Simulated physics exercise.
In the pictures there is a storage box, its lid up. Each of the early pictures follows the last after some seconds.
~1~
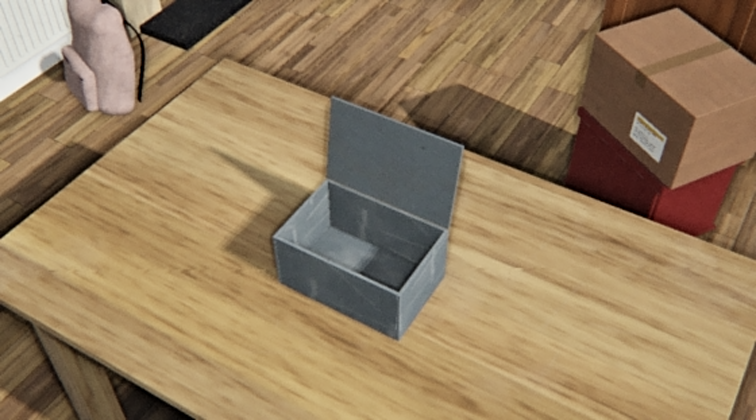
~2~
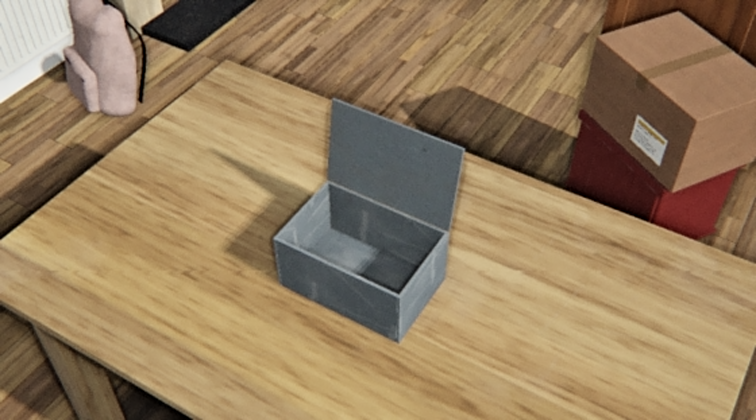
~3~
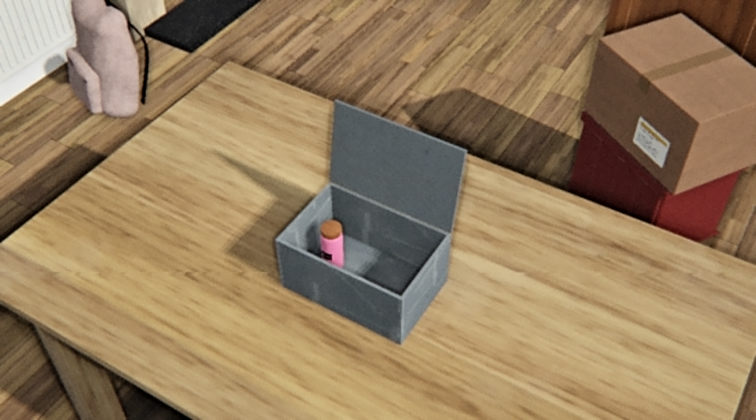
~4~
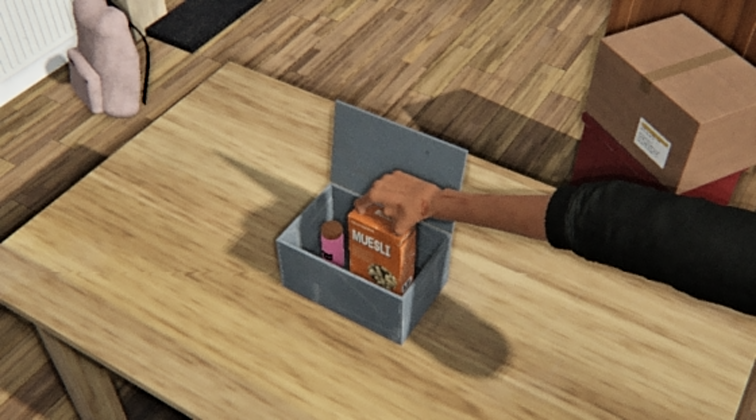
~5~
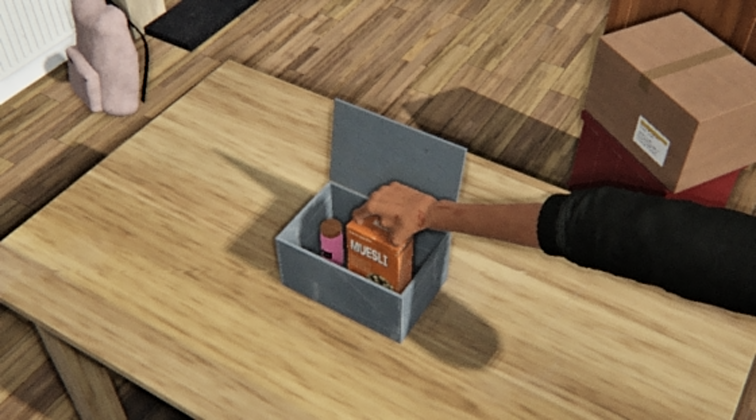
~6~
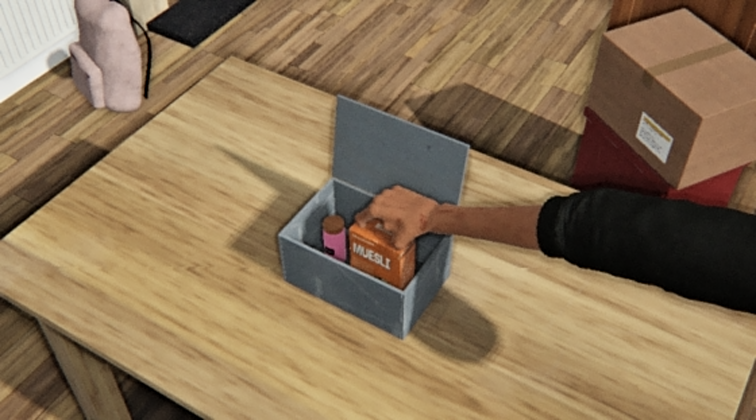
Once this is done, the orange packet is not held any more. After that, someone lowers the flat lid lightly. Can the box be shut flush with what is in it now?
You can see the lid can't settle down properly.
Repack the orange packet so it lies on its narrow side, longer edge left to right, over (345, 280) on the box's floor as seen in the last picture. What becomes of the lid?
Then it is held up.
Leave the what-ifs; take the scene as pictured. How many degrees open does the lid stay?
About 25° above the rim.
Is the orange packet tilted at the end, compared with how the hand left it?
Simply put, it remains unturned.
Then, 1.10 s on from there, lid starting down.
Then, 1.40 s on from there, lid 72° above the rim.
Then, 1.70 s on from there, lid 49° above the rim.
Then, 1.90 s on from there, lid 29° above the rim.
In the end, lid 27° above the rim; both unmoved. At the end, from the last picture's camera, orange packet near (382, 263).
